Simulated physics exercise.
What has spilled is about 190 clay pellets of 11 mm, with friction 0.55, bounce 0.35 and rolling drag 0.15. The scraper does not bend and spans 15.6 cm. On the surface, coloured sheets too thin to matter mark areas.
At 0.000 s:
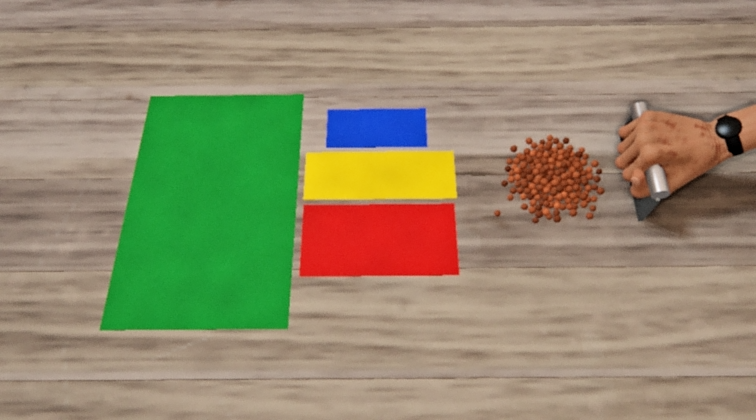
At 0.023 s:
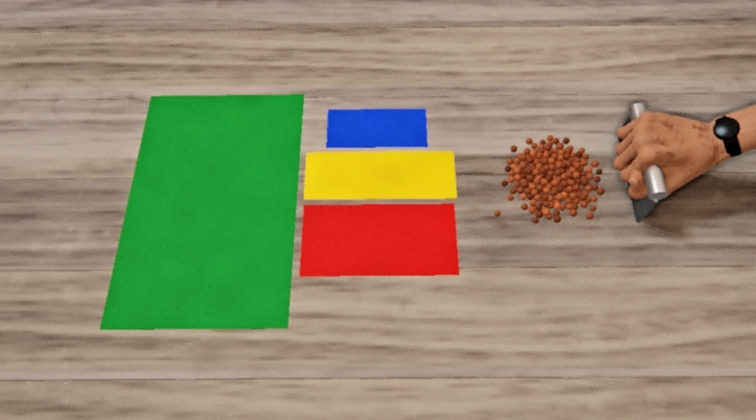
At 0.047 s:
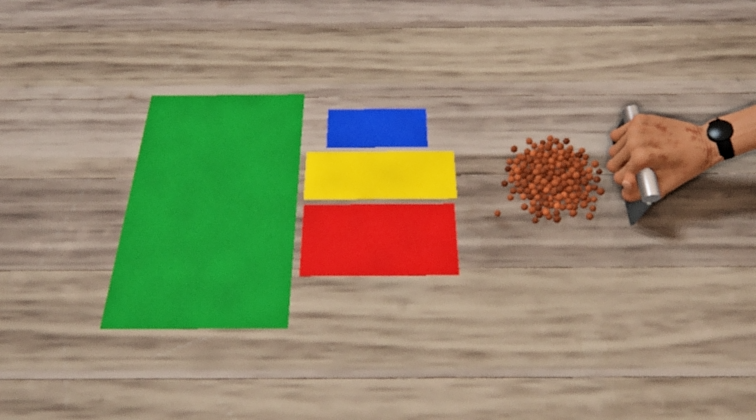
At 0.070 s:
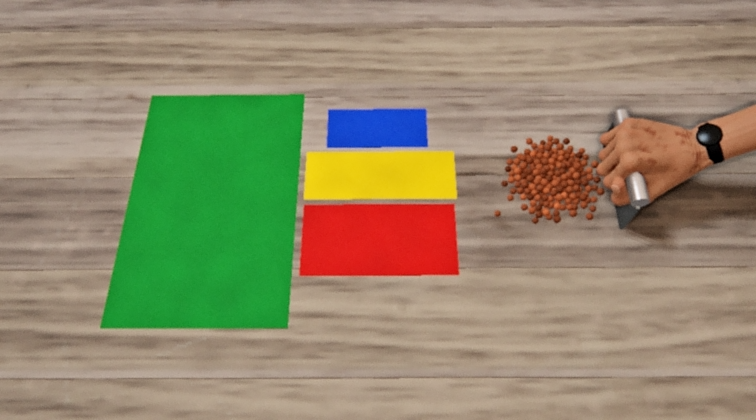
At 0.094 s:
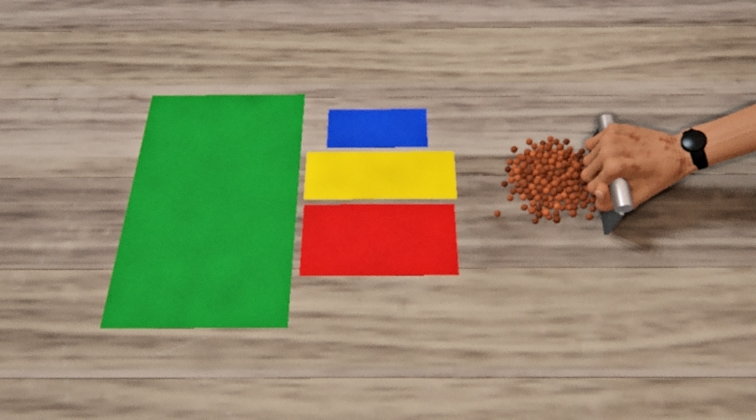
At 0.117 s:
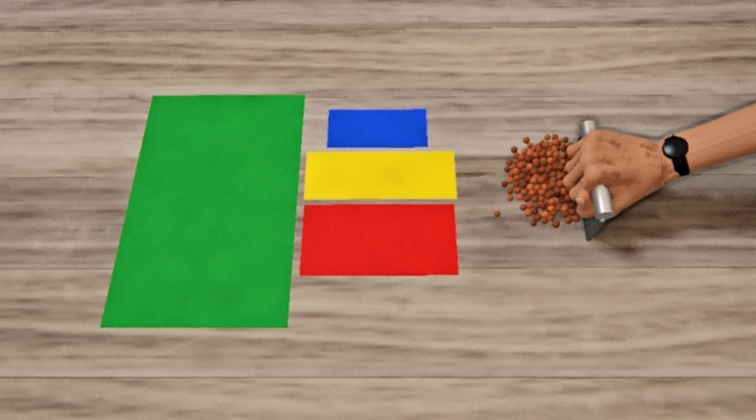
A hand wearing a black watch slid a scraper leftward into a pile of small reddish-brown pellets, nudging its right edge, while the green, blue, yellow and red mats lay still on the wooden surface.
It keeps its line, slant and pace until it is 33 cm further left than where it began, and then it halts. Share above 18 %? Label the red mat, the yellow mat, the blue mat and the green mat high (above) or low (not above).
Red mat: Low; yellow mat: Low; blue mat: Low; green mat: High.
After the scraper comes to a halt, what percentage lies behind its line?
That share comes to some 20 per cent.
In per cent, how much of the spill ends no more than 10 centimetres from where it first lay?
Roughly 10 %.
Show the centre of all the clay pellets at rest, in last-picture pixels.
The middle settles close to (315, 203).
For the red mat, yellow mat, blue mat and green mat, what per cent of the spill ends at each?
Per cent at rest - red mat: 10; yellow mat: 10; blue mat: 5; green mat: 25.
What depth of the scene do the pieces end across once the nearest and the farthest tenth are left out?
It works out at some 40 centimetres.
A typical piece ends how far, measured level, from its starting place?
It works out at some 38 centimetres.
Then, at 0.28 s, scraper 29 cm from its start, spill 26 cm wide; red mat 35 %, yellow mat 25 %, off the mats 40 %.
Then, at 0.44 s, scraper 35 cm from its start, spill 36 cm wide; red mat 30 %, yellow mat 20 %, blue mat 5 %, off the mats 45 %.
After 0.57 s, scraper 35 cm from its start, spill 42 cm wide; red mat 20 %, yellow mat 15 %, blue mat 5 %, green mat 15 %, off the mats 40 %.
In the end, at 1.5 s, red mat 10 %, yellow mat 10 %, blue mat 5 %, green mat 25 %, off the mats 45 %.
